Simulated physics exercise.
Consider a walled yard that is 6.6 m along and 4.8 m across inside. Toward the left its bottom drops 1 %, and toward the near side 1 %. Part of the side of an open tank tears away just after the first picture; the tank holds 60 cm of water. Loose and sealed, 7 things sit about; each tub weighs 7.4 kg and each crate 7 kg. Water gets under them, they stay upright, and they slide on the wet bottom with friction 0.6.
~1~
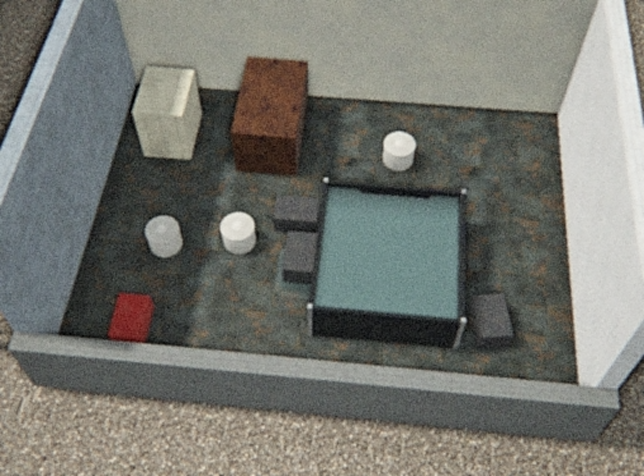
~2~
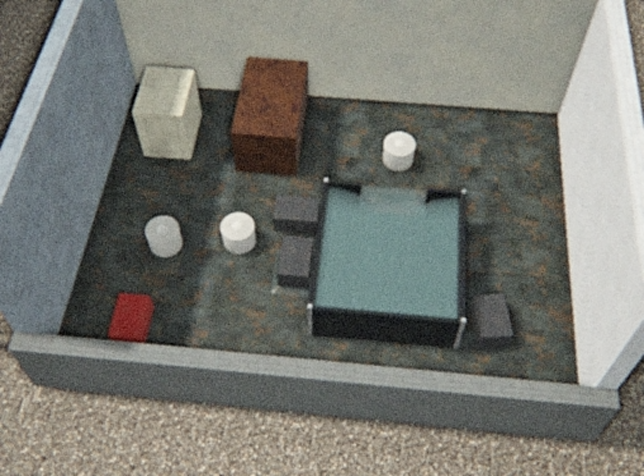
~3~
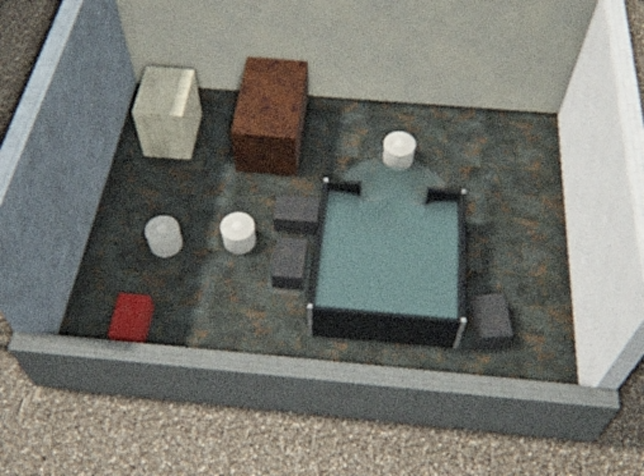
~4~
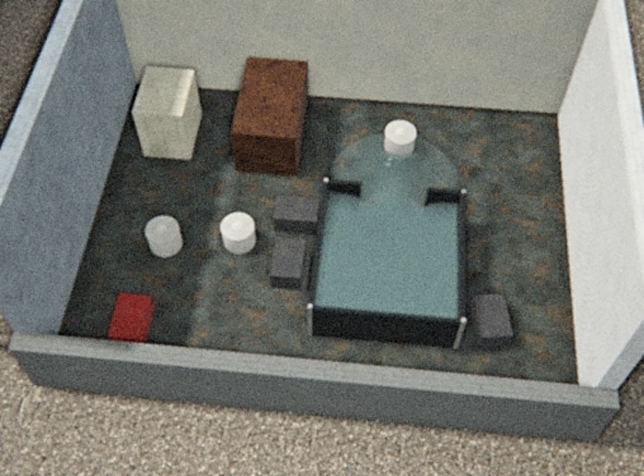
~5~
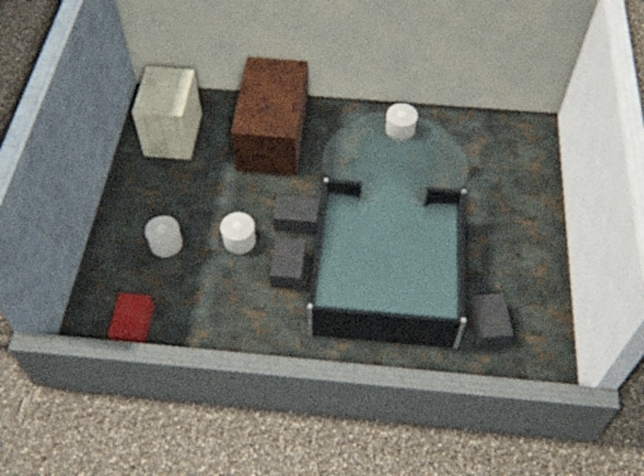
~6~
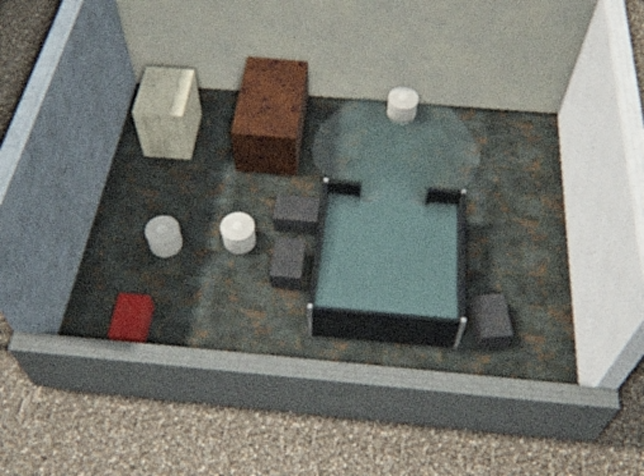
The clip opens on a walled yard with a dark-sided tank of teal water, surrounded by boxes, white cylinders and a flat red crate. A gap appears in the tank's far side and water pours through, spreading over the ground in a widening rounded sheet. The white cylinder beyond slides toward the back wall.
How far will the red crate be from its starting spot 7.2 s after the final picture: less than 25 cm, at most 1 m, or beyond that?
It relocates modestly.
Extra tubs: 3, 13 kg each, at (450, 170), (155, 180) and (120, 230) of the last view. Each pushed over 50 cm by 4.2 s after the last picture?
So that's beyond the threshold, within the threshold and within the threshold, in that sequence.
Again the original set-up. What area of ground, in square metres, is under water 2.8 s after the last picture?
Flooded: Near 18 m2.
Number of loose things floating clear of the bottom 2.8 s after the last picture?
Just then, the number is 1.
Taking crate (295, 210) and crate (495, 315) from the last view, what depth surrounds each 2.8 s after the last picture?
Around 6 cm and 1 cm.
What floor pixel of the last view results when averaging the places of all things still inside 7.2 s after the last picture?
They're centred close to (208, 305).
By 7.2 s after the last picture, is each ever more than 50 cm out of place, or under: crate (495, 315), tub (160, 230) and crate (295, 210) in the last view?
In sequence - crossed the line; stayed below the line; crossed the line.
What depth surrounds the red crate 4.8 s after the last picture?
Around 2 cm.
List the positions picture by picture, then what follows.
The red crate at (129, 315), on the bottom; water covers 3.3 m2; 0 of 7 have shifted, in the first frame.
The red crate at (129, 315), on the bottom; water covers 3.8 m2; 1 of 7 have shifted, in the second frame.
The red crate at (129, 315), on the bottom; water covers 4.5 m2; 1 of 7 have shifted, in the third frame.
The red crate at (129, 315) rests on the ground; water covers 5.2 m2; 2 of 7 have shifted, in the fourth frame.
The red crate at (129, 315) rests on the ground; water covers 6.2 m2; 2 of 7 have shifted, in the fifth frame.
The red crate at (129, 315), on the bottom; water covers 7.3 m2; 2 of 7 have shifted, in the sixth frame.
Then, 0.9 s after the last picture the red crate is near (129, 315), 0.0 m from its start, aground; 1 afloat.
Then, 2.8 s after the last picture the red crate is near (129, 315), 0.0 m from its start, aground; 1 afloat.
Then, 4.8 s after the last picture the red crate is near (129, 315), 0.0 m from its start, aground; 2 afloat.
Then, 7.2 s after the last picture the red crate is near (79, 299), 0.7 m from its start, afloat; 4 afloat.
